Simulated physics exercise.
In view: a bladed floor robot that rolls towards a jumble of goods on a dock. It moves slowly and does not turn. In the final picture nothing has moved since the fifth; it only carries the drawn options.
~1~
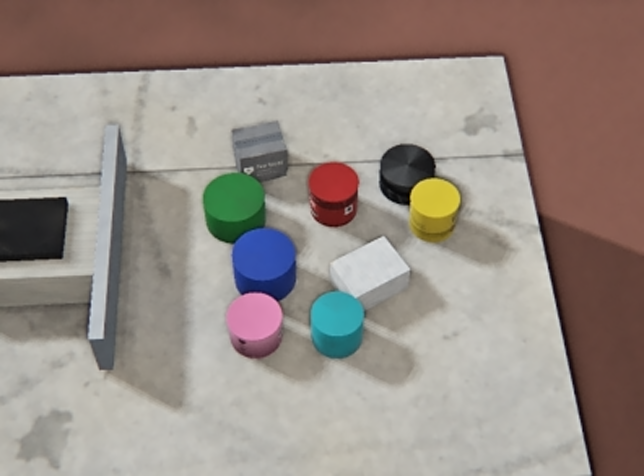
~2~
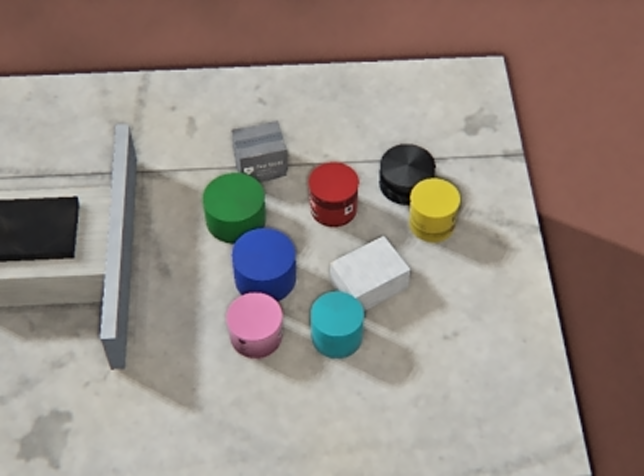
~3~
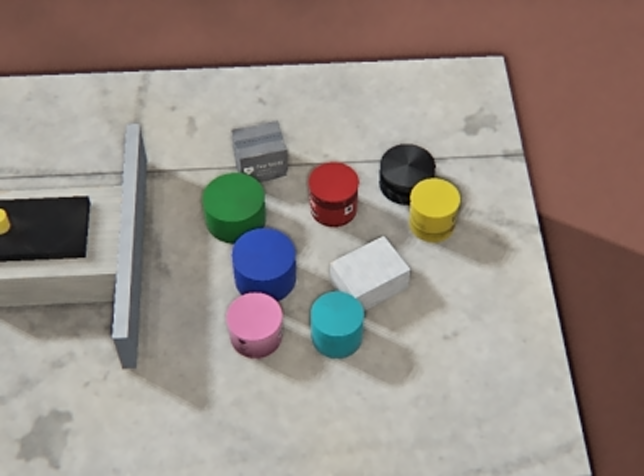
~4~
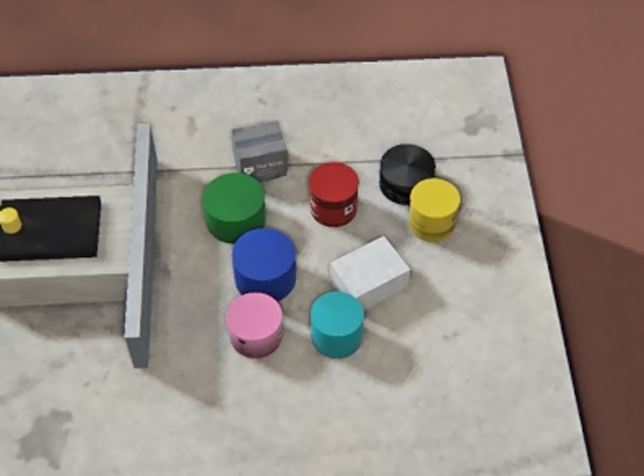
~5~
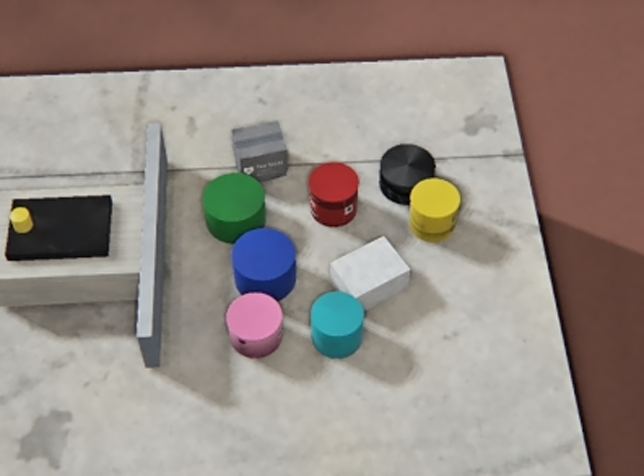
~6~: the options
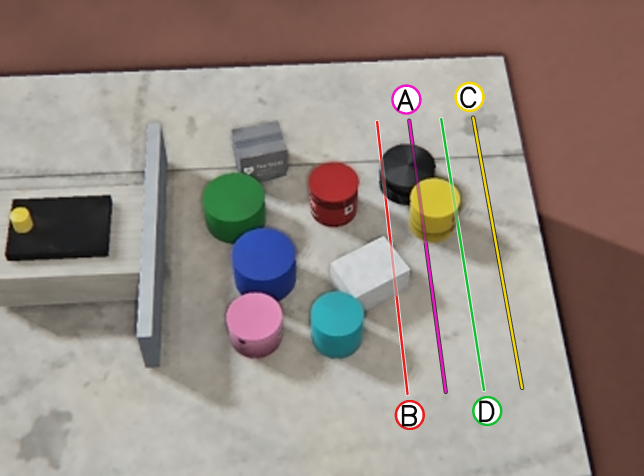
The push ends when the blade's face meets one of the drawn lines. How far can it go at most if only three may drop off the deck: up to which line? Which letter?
No farther than D.
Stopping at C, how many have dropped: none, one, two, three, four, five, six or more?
By then, four.
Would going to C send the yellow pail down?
Yes.
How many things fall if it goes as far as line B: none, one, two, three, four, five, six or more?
The count is none.
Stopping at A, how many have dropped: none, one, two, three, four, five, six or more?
By then, none.
On the copy, A at (426, 244); B at (391, 246); C at (496, 241); D at (461, 243).
On D. First, robot (181, 221); grey parcel (292, 153); turquoise canister (354, 325).
Then, robot (292, 216); white crate (482, 274); black canister (456, 140).
Finally, robot (379, 212); white crate over the edge; black canister (519, 129); one fallen.
By contrast, A is within the limit but short; B is within the limit but short; C drops four.
